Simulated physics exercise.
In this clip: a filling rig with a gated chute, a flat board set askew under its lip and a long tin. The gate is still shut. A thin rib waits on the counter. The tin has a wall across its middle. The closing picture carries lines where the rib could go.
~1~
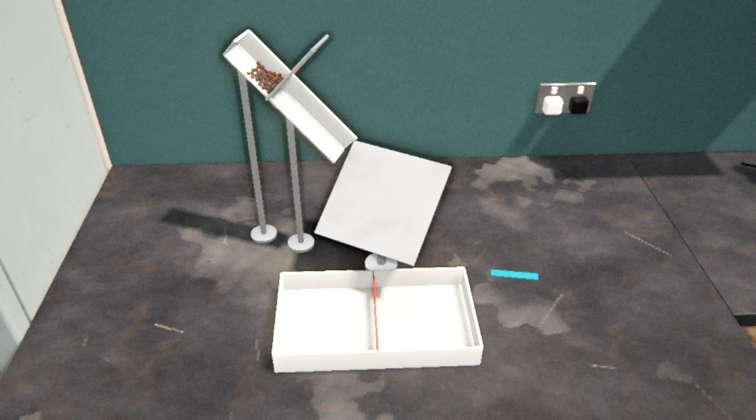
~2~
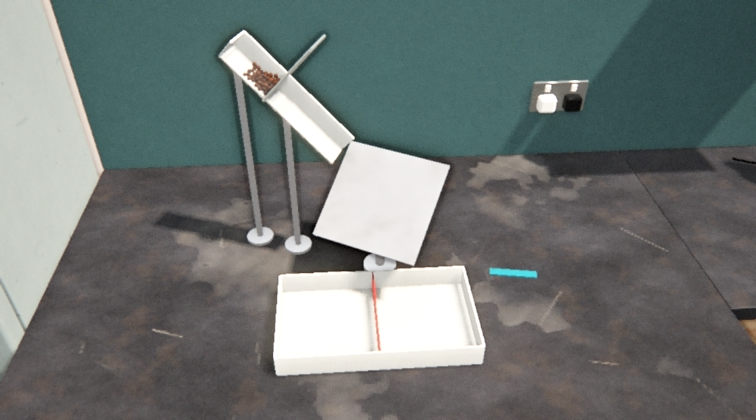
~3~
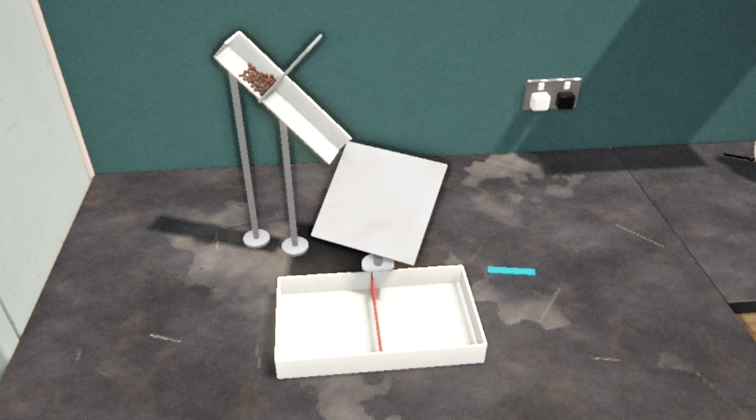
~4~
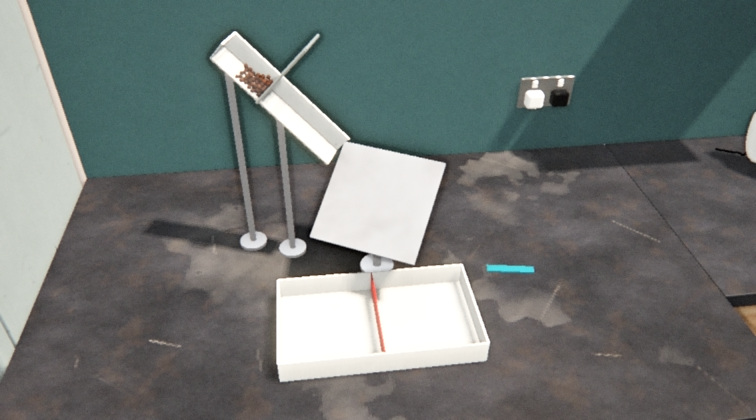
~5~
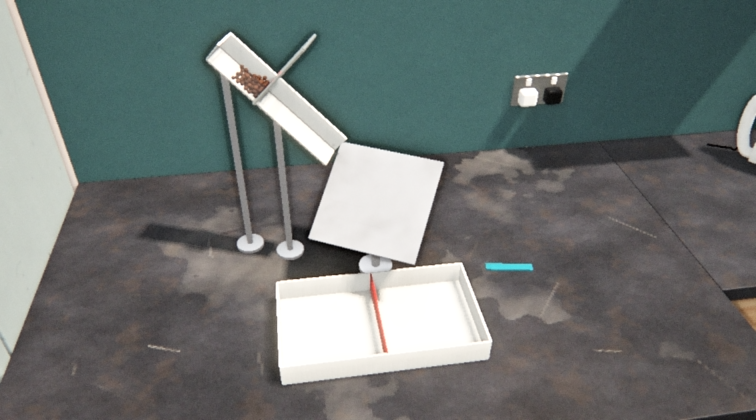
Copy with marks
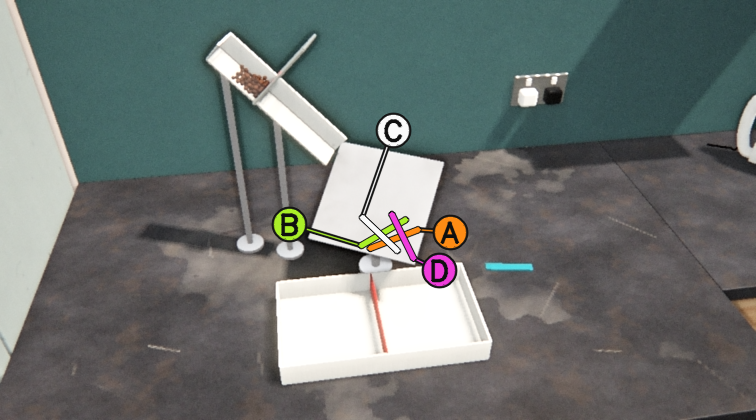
Nothing in the rig moved as the view drifted slightly; small brown berries stayed bunched behind the gate in a sloping white chute, above a tilted board, a divided white tin and a thin blue strip.
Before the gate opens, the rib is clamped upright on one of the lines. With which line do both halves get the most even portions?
It is D.
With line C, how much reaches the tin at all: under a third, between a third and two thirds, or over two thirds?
It is over two thirds.
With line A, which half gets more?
More lands on the left.
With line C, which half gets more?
More lands on the right.
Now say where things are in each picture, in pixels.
Load behind the gate near (268, 80), allspice berries; lip of the chute near (339, 156), sloping fairly steeply, in the first frame.
Middle of the board near (381, 200), tilted fairly steeply; middle of its low edge near (361, 249); of its high edge near (399, 153), in the second frame.
Front corners of the tin near (276, 361) and (486, 345); front end of its middle wall near (383, 353), in the third frame.
Middle of the load near (257, 83); lip near (332, 157), in the fourth frame.
Middle of the load near (253, 84); lip near (330, 158), in the fifth frame.
On the marked copy, line A from (418, 229) to (370, 248); line B from (405, 219) to (361, 245); line C from (362, 217) to (397, 250); line D from (391, 214) to (413, 258).
With A, of what is caught, the bulk in the left half, close to a quarter in the right.
With B, of what is caught, the bulk in the left half, a small share in the right.
With C, of what is caught, a small share in the left half, the bulk in the right.
With D, of what is caught, close to a third in the left half, close to two thirds in the right.
